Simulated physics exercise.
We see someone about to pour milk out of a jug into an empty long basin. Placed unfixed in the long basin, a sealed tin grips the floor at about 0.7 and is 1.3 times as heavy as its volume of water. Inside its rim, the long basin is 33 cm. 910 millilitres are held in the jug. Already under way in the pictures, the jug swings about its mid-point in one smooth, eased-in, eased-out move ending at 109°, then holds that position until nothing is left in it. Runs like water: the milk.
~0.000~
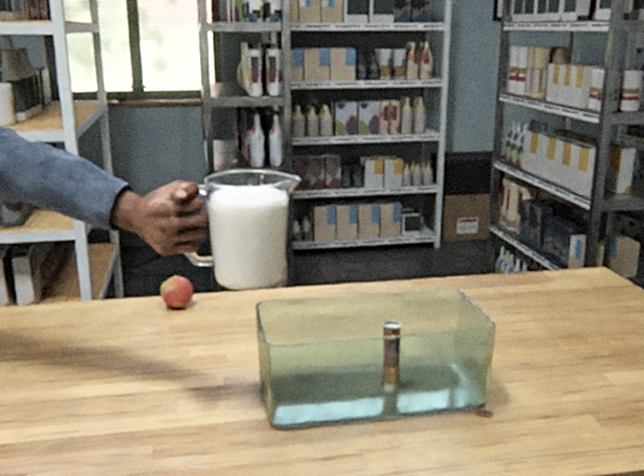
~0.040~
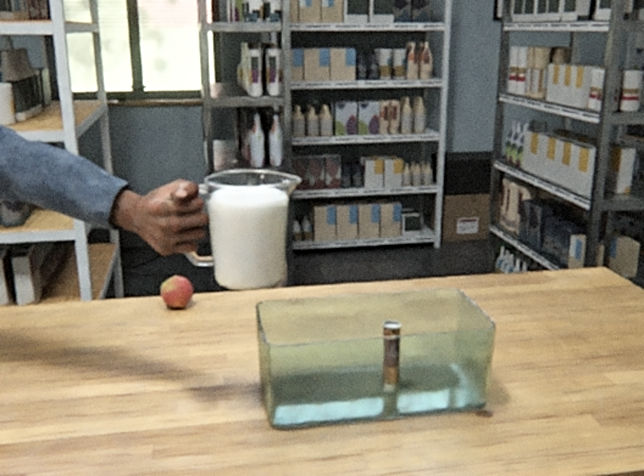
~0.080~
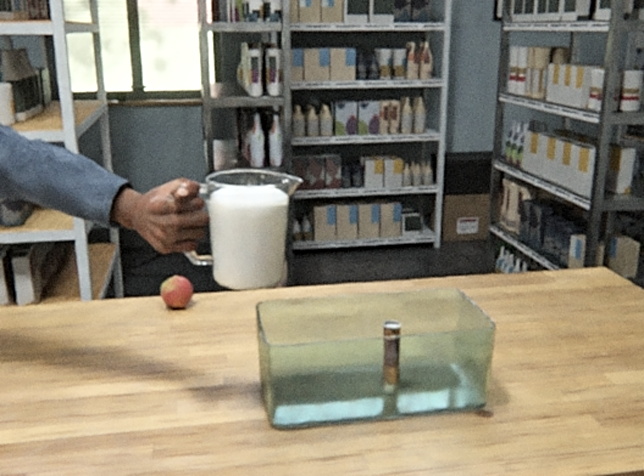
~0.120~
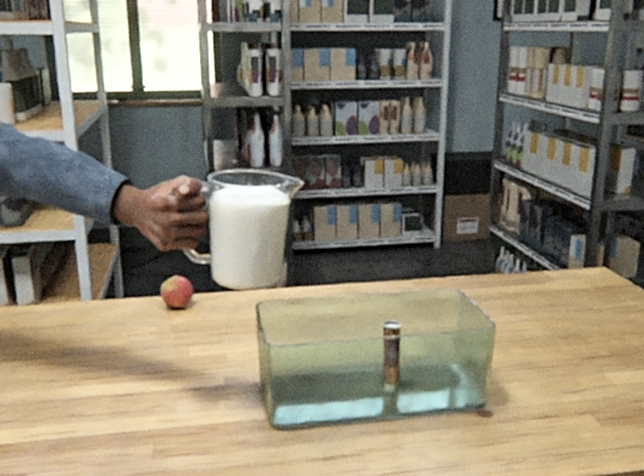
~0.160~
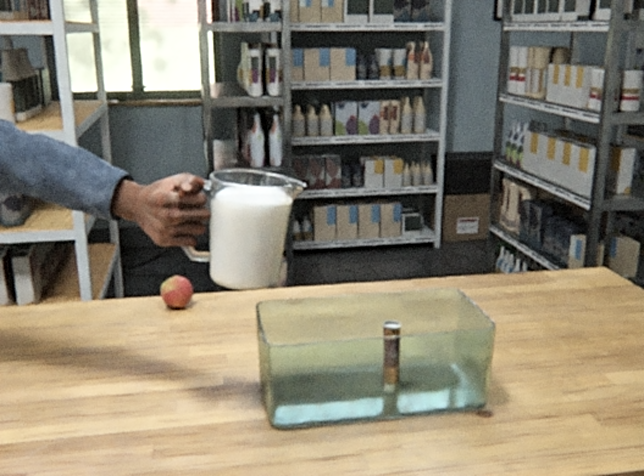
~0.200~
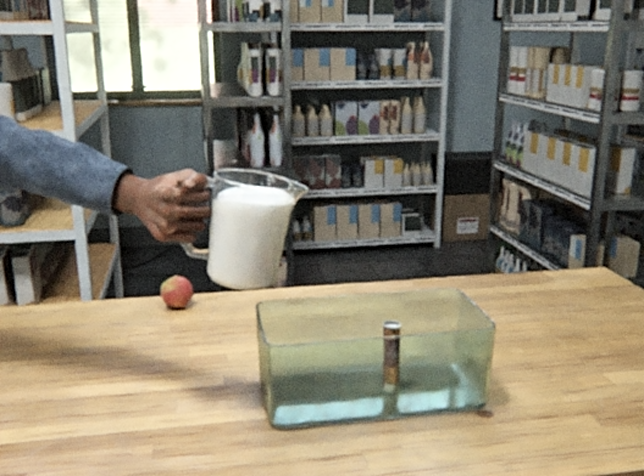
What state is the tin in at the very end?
The tin is upright.
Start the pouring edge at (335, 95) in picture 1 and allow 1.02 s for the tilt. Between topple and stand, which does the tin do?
Result: Tin tipped over.
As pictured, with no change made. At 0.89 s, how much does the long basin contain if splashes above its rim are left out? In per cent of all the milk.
I'd put it at roughly 52 per cent.
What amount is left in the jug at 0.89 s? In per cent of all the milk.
I'd say some 30 per cent remains.
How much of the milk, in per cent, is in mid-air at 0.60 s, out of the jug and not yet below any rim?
Estimate: About 14 % of all of it.
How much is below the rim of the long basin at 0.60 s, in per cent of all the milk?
The basin holds roughly 3 in a hundred parts at that moment.
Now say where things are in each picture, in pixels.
Tilt 0°; pouring edge (301, 178); surface from (209, 196) to (286, 192); the long basin's rim runs from (260, 324) to (477, 308); the tin's top is at (392, 327), in the first picture.
Tilt 0°; pouring edge (301, 178); surface from (209, 196) to (287, 193), in the second picture.
Tilt 2°; pouring edge (302, 180); surface from (210, 195) to (287, 193), in the third picture.
Tilt 4°; pouring edge (304, 181); surface from (211, 195) to (289, 194), in the fourth picture.
Tilt 6°; pouring edge (306, 184); surface from (213, 195) to (291, 195), in the fifth picture.
Tilt 10°; pouring edge (309, 188); surface from (215, 196) to (294, 195), in the sixth picture.
After 0.60 s the tilt is 69° and 82 per cent is still to pour; the tin stands where it began.
After 0.89 s the tilt is 104° and 29 per cent is still to pour; the tin stands where it began.
After 1.19 s the tilt is 109° and 1 per cent is still to pour; the tin stands where it began.
After 1.52 s the tilt is 109° and 0 per cent is still to pour; the tin stands where it began.
In the end the tin stands where it began.
